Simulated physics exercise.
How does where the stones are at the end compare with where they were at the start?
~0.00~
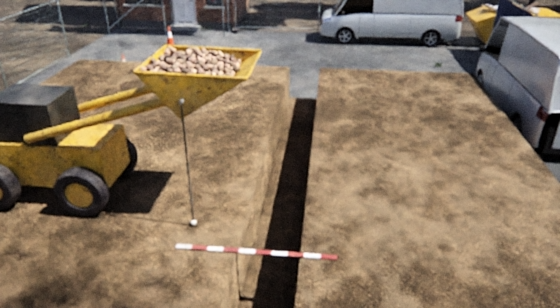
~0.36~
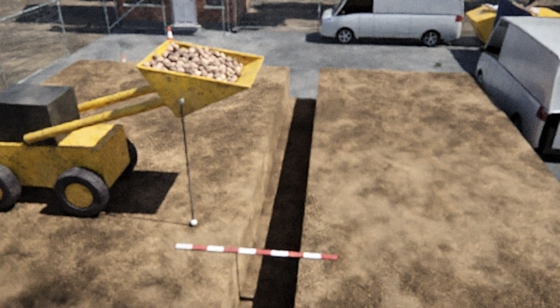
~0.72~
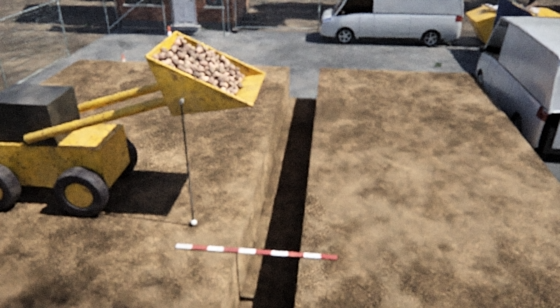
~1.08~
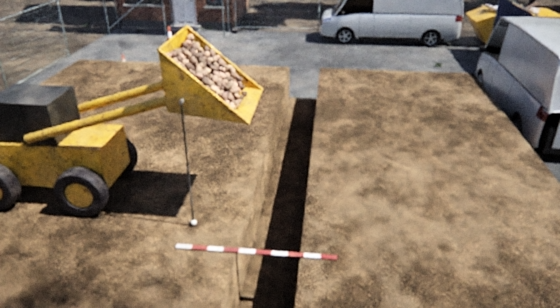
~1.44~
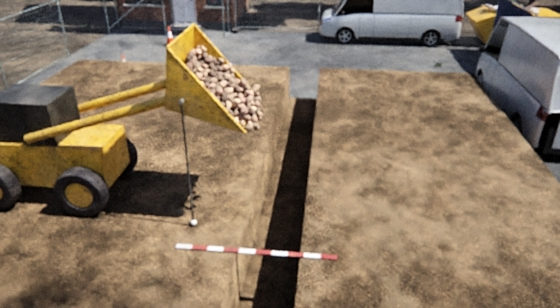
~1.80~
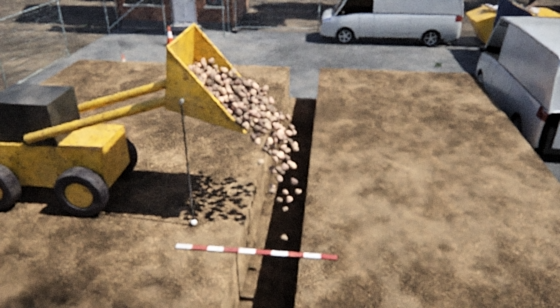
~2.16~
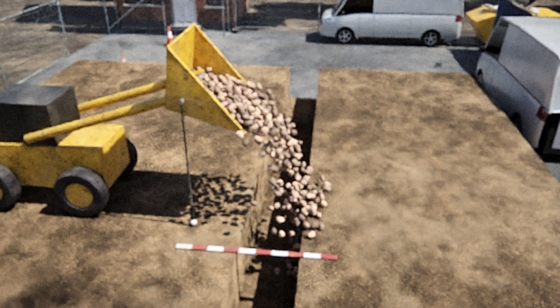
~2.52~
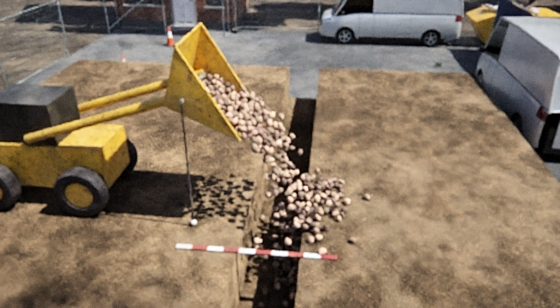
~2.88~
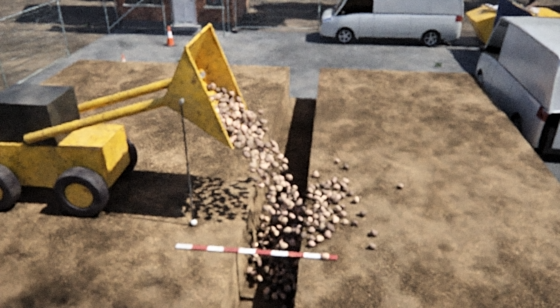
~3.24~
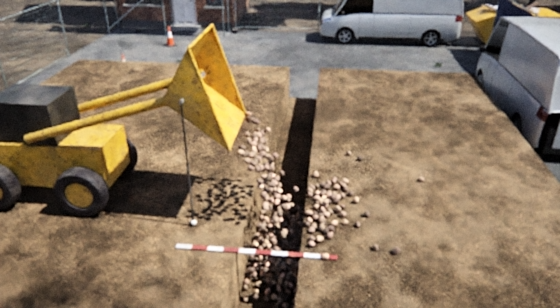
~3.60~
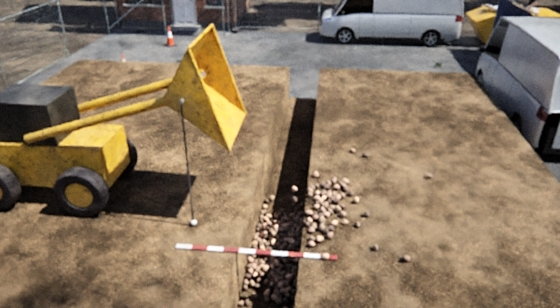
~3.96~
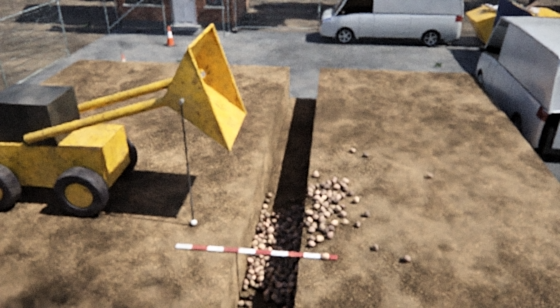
At the start the stones were heaped in the loader's raised bucket. By the end they lay lower and farther right, mostly in the trench, with some scattered on the dirt beyond it.
